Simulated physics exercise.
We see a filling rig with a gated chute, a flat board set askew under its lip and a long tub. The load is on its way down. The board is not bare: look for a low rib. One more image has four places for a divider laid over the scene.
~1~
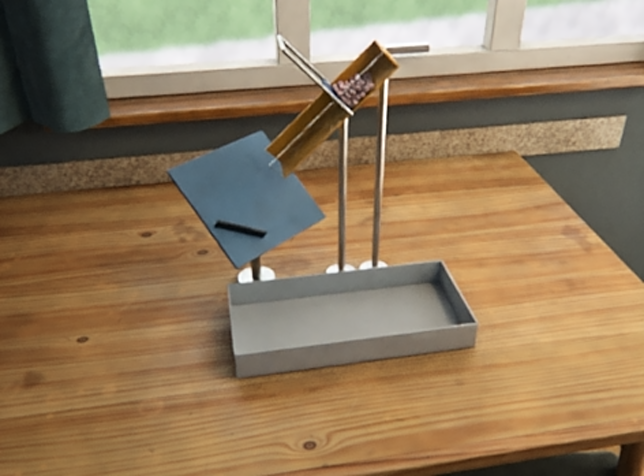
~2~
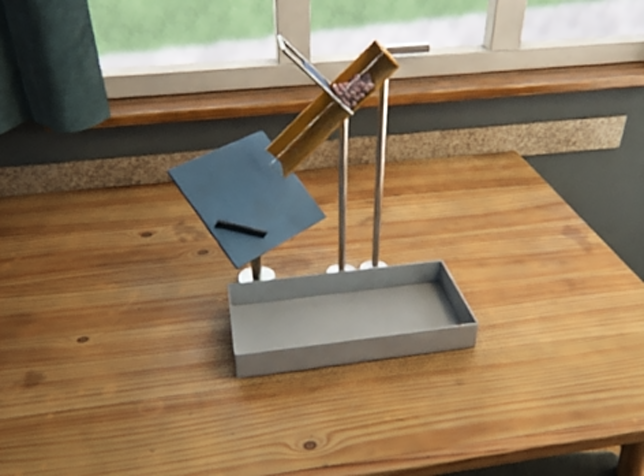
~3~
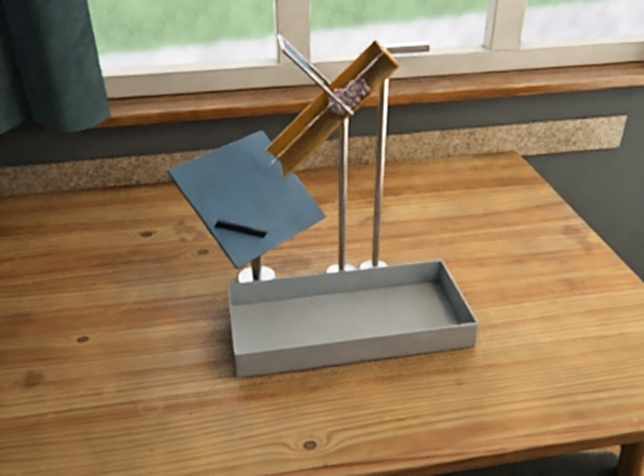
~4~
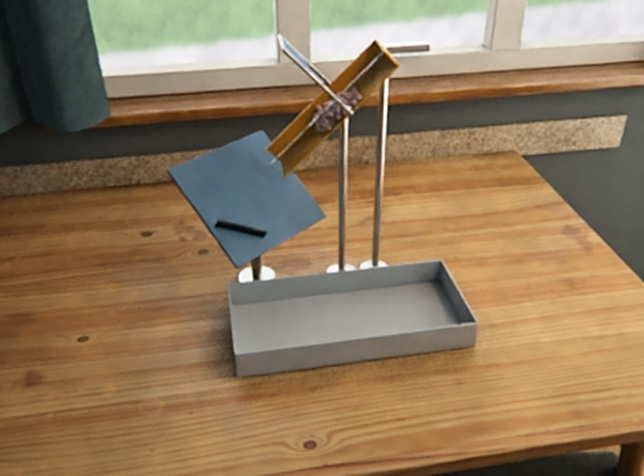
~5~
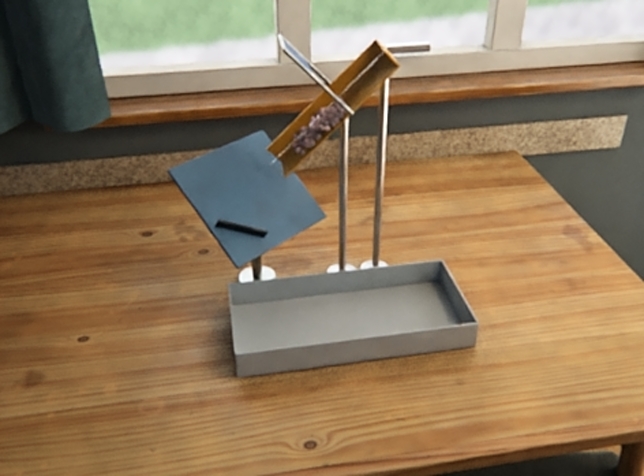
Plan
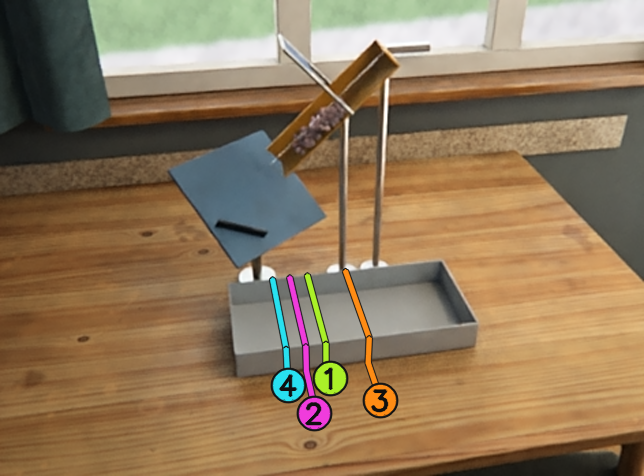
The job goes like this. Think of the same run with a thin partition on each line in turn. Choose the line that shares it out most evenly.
I would pick line 1.
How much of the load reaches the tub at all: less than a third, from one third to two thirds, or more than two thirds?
More than two thirds.
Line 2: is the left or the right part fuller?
The right side.
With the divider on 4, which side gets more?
The right side.
On the marked copy, line 1 crosses the front rim at (325, 343); line 2 crosses the front rim at (305, 345); line 3 crosses the front rim at (368, 337); line 4 crosses the front rim at (285, 348).
With 1, of what is caught, roughly a third on the left of the divider, roughly two thirds on the right.
With 2, of what is caught, about a tenth on the left of the divider, almost all on the right.
With 3, of what is caught, the larger part on the left of the divider, roughly a quarter on the right.
With 4, of what is caught, about a tenth on the left of the divider, almost all on the right.
